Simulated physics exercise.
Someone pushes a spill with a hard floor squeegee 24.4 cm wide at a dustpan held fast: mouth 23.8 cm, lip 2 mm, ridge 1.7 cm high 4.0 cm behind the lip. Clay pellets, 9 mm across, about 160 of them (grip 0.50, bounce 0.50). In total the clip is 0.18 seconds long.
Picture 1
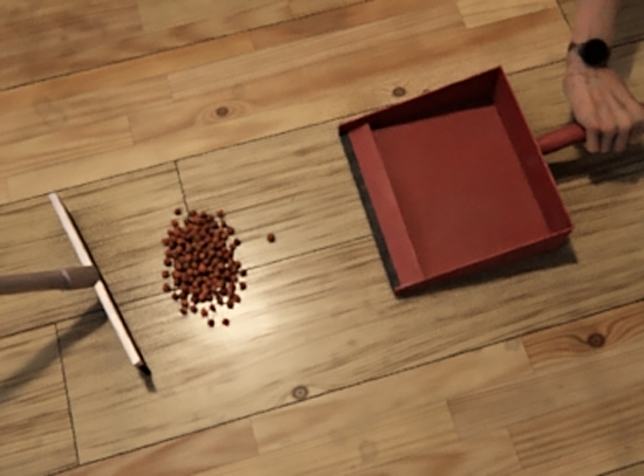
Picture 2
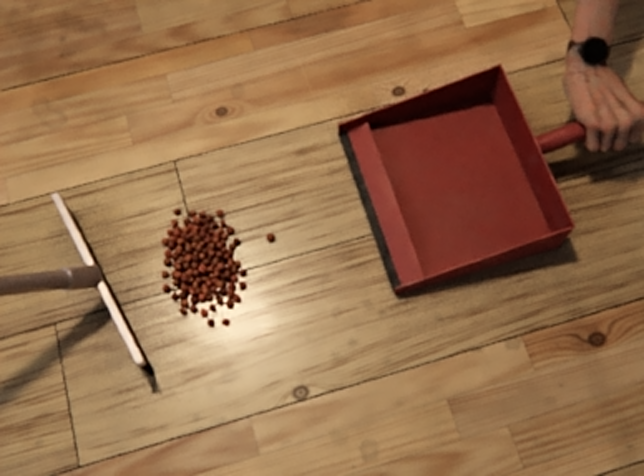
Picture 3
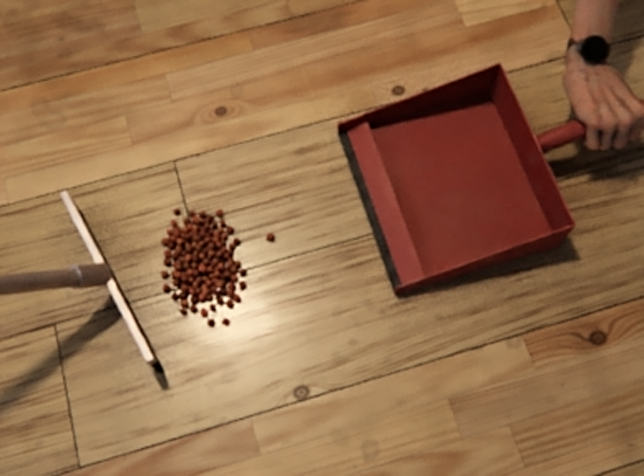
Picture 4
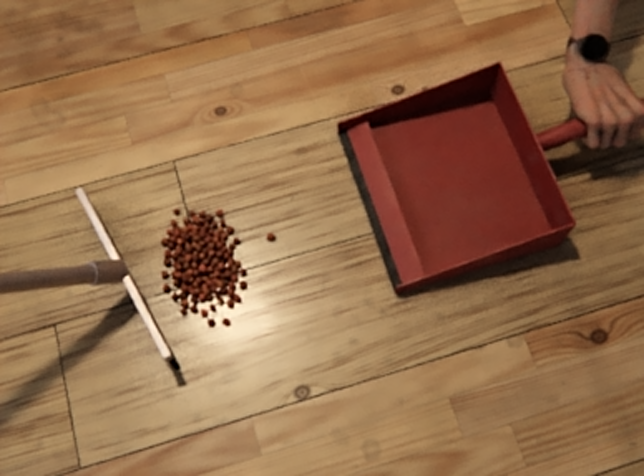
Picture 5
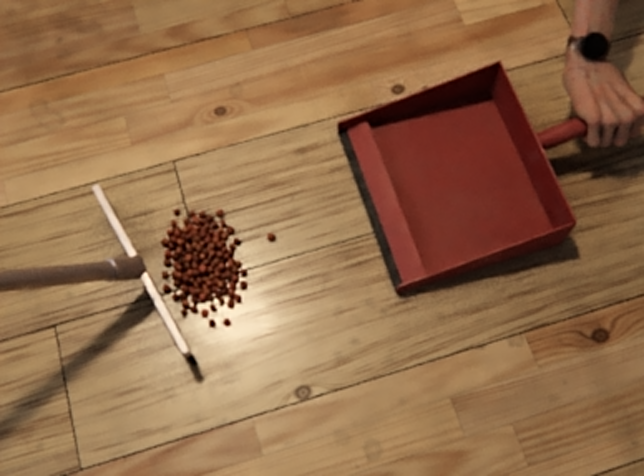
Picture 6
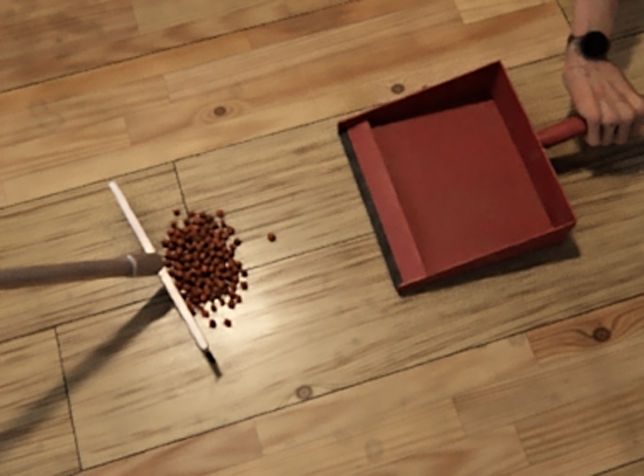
The clip shows a squeegee moving right across a wooden floor toward a small pile of reddish-brown pellets, reaching its left edge and shifting a few, while a hand wearing a dark watch holds a red dustpan still at right.
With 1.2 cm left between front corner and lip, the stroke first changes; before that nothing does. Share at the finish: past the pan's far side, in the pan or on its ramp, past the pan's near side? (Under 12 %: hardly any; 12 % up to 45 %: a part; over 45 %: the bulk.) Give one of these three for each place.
My prediction: Past the pan's far side: My money's on a low share. In the pan or on its ramp: My money's on a low share. Past the pan's near side: My money's on a low share.
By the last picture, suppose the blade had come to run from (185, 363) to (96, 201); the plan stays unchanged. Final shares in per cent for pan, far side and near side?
The pan gets 0, the far side 0 and the near side 5.
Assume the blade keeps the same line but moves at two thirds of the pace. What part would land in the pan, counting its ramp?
Share: Near 5 %.
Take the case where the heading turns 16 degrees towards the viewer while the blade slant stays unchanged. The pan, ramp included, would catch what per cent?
Then about 0 per cent.
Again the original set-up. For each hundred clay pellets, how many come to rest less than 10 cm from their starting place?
0 %.
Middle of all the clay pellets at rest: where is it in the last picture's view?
My guess is close to (353, 207).
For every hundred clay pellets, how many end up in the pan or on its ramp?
My estimate is some 5 per cent.
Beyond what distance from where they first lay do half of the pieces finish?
Roughly 20 centimetres.
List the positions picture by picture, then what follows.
Blade from (138, 362) to (56, 200), moved 0.0 cm, 0 of the pieces shifted so far; middle of the pieces at (204, 264); pan at (459, 186), in the first picture.
Blade from (141, 362) to (59, 200), moved 0.4 cm, 0 of the pieces shifted so far; middle of the pieces at (203, 264), in the second picture.
Blade from (151, 360) to (67, 198), moved 1.5 cm, 0 of the pieces shifted so far; middle of the pieces at (203, 264), in the third picture.
Blade from (168, 356) to (82, 195), moved 3.4 cm, 0 of the pieces shifted so far; middle of the pieces at (204, 264), in the fourth picture.
Blade from (187, 352) to (99, 192), moved 5.5 cm, 0 of the pieces shifted so far; middle of the pieces at (204, 264), in the fifth picture.
Blade from (206, 348) to (116, 189), moved 7.6 cm, 9 of the pieces shifted so far; middle of the pieces at (204, 256); pan at (460, 182), in the sixth picture.
Then, 0.20 s after the last picture, middle of the blade 15 cm from the lip; 0 % over the lip, far side 0 %, near side 0 %.
Then, 0.34 s after the last picture, middle of the blade 7 cm from the lip; 0 % over the lip, far side 0 %, near side 0 %.
Then, 0.60 s after the last picture, middle of the blade 4 cm from the lip; 5 % over the lip, far side 5 %, near side 0 %.
In the end, far side 5 %, pan 5 %, near side 0 %, in front of the lip or behind the blade 90 %.
